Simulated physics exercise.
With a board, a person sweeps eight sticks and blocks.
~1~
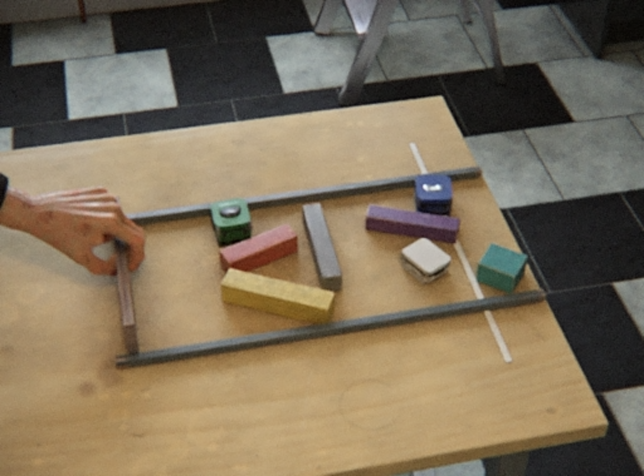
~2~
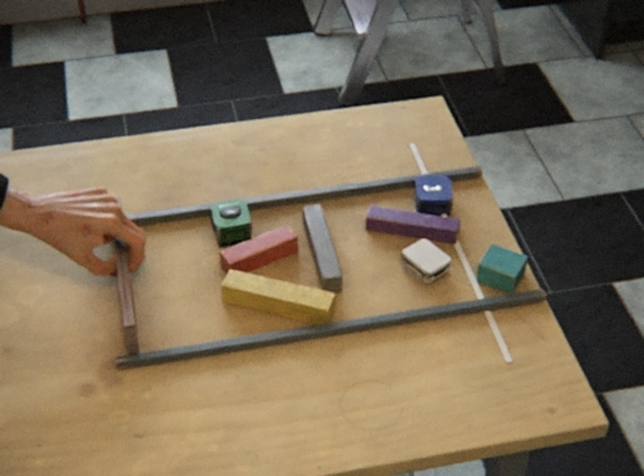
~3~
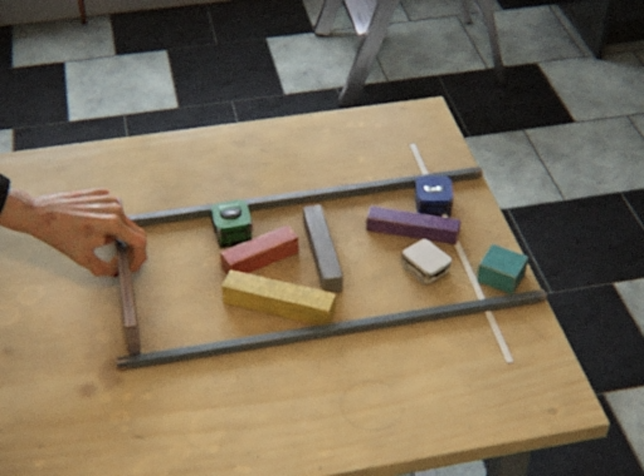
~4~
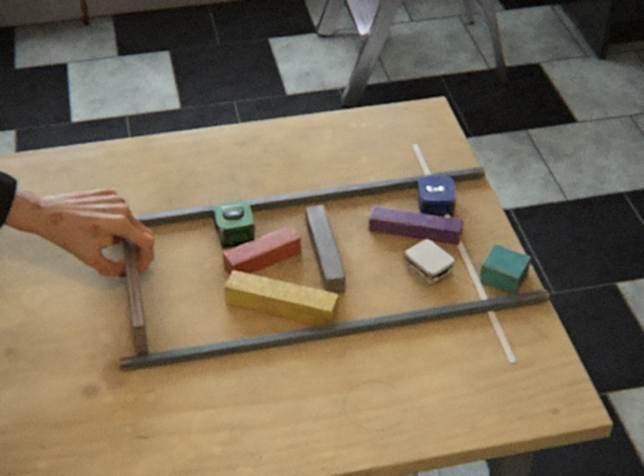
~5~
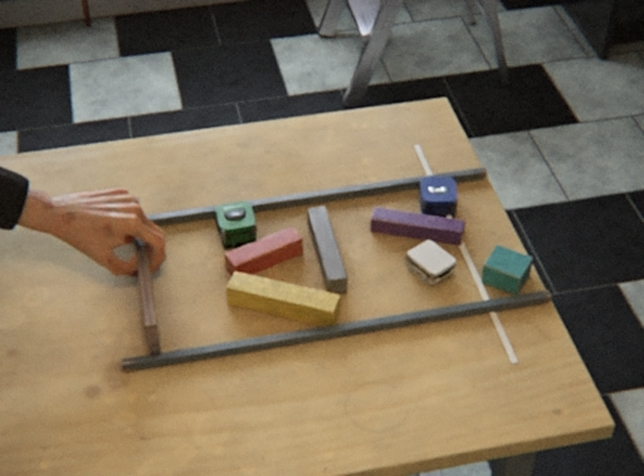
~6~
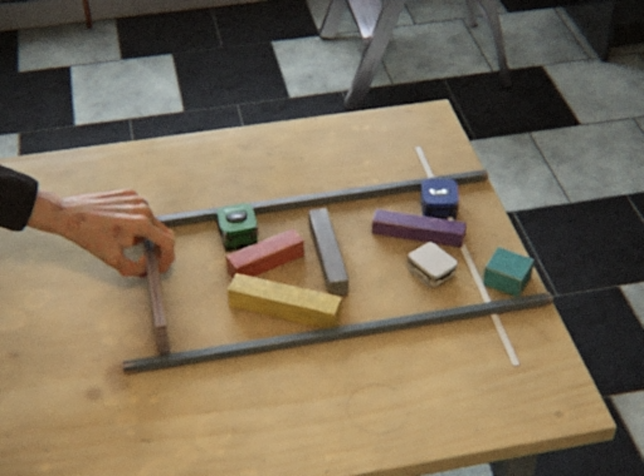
A hand slides a brown board slowly right toward colored blocks on a wooden table.
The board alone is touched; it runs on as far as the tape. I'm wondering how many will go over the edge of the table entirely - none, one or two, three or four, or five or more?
I'd say three or four of them.
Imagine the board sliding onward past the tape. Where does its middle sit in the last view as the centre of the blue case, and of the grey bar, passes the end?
I'd say about (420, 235) for the first one and about (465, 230) for the second.
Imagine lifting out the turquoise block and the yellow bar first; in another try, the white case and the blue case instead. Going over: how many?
The number fallen is 1, and in the other try 1.
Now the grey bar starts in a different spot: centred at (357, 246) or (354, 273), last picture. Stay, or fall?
First place: It does not drop; second place: It goes off the edge.
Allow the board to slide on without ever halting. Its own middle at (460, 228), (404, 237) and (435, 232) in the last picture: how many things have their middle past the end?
Past-the-end tally - position 1: 3, position 2: 0, position 3: 3.
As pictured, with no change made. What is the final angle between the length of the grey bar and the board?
Somewhere near 35 degrees, I'd say.
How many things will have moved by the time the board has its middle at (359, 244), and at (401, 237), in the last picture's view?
At the first spot 7, then 8.
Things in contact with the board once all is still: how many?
So the total is 3.
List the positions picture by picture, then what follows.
Turquoise block (502, 269); blue case (433, 196); purple bar (412, 224); board (124, 273); tape (455, 241), in the first picture.
Blue case (433, 197); white case (426, 263), in the second picture.
Purple bar (413, 225); grey bar (322, 248), in the third picture.
Turquoise block (505, 269); board (133, 274), in the fourth picture.
Blue case (438, 198); green case (236, 225), in the fifth picture.
Turquoise block (509, 272); blue case (439, 200); purple bar (419, 228); board (154, 275); tape (462, 245), in the sixth picture.
Early on, none off yet; turquoise block at rest near (509, 272); blue case at rest near (439, 200); purple bar at rest near (419, 228).
A while later, none off yet; turquoise block at rest near (509, 272); blue case at rest near (439, 200); purple bar travelled a little near (451, 227).
Further along, none off yet; turquoise block travelled a little near (521, 259); blue case travelled well along near (501, 201); purple bar travelled about its own width near (519, 233).
Finally, the number that fall off is three or four; lost, purple bar, blue case and turquoise block.
